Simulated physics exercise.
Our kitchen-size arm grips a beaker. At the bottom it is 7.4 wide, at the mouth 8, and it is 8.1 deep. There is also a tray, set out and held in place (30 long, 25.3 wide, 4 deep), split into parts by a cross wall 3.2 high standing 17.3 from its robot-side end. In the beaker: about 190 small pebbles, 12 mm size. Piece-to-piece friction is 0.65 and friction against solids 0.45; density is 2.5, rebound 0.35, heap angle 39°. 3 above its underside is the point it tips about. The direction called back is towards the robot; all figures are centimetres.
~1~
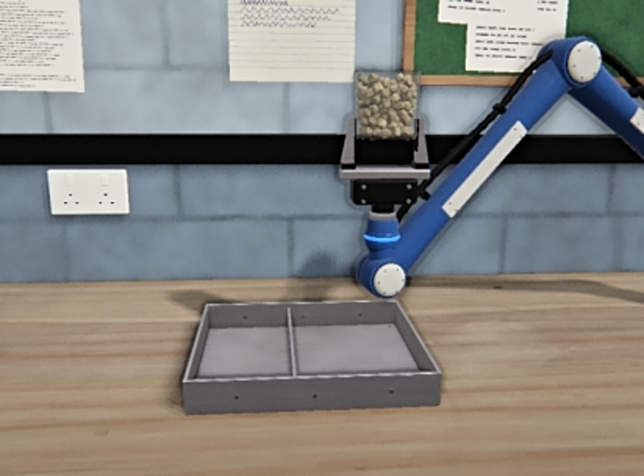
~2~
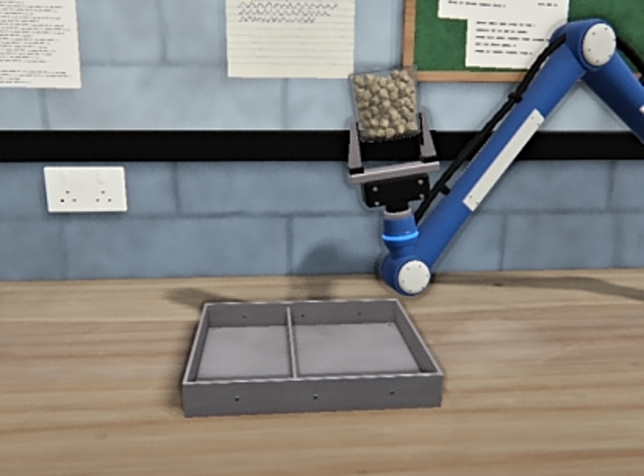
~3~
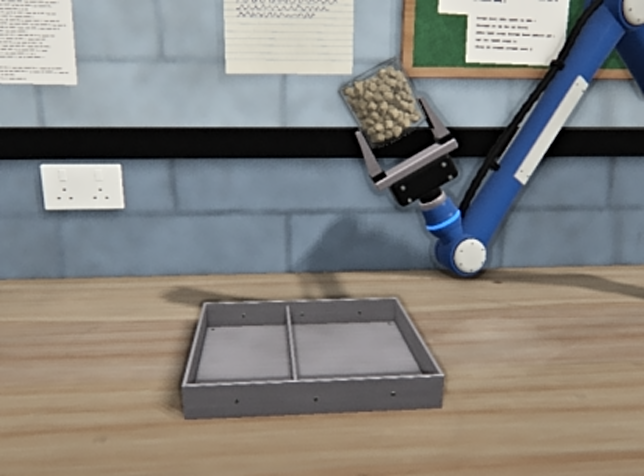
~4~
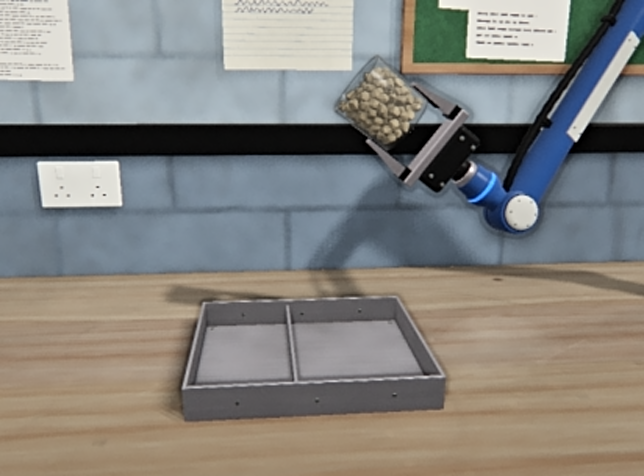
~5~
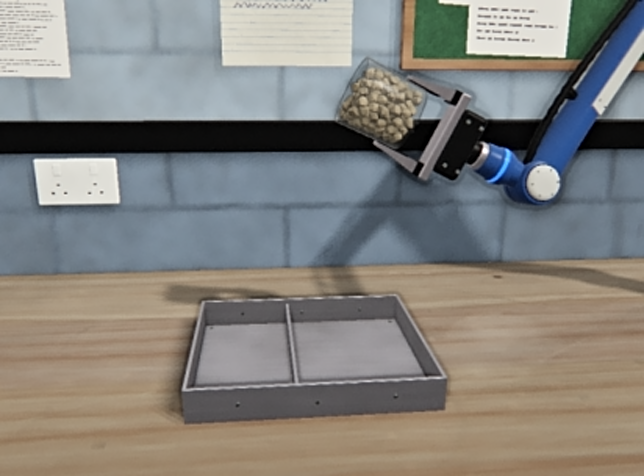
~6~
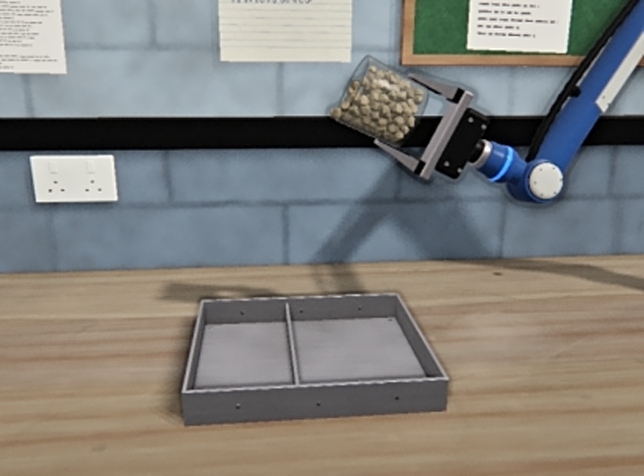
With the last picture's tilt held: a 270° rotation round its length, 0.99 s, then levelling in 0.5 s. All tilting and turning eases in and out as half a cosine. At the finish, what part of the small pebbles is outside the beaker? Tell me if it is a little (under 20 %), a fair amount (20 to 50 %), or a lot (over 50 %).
A little, under 20 %.
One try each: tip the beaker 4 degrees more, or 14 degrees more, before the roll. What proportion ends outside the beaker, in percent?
About 10 and 25 per cent.
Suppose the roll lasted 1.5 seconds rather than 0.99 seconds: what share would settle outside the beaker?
It would come to around 5 percent.
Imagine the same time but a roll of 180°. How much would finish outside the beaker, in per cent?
It would come to around 5 per cent.
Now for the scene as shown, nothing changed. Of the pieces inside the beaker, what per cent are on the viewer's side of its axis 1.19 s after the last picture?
It's close to 50 percent.
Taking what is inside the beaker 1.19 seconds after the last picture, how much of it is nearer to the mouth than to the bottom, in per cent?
Mouth-half share: Approx. 50 in a hundred.
Then, 0.60 s later, tipped 64°, highest piece 39 above the table; 178 in the beaker, 6 in the robot-side part, 1 in the far-side part, 2 in flight or on a rim.
Then, 1.19 s later, tipped 42°, highest piece 38 above the table; 174 in the beaker, 9 in the robot-side part, 4 in the far-side part.
Then, 1.69 s later, upright, highest piece 39 above the table; 174 in the beaker, 9 in the robot-side part, 4 in the far-side part.
Then, 2.39 s later, upright, highest piece 39 above the table; 174 in the beaker, 9 in the robot-side part, 4 in the far-side part.
At rest, 174 in the beaker, 9 in the robot-side part, 4 in the far-side part. That is 7 % outside the beaker.
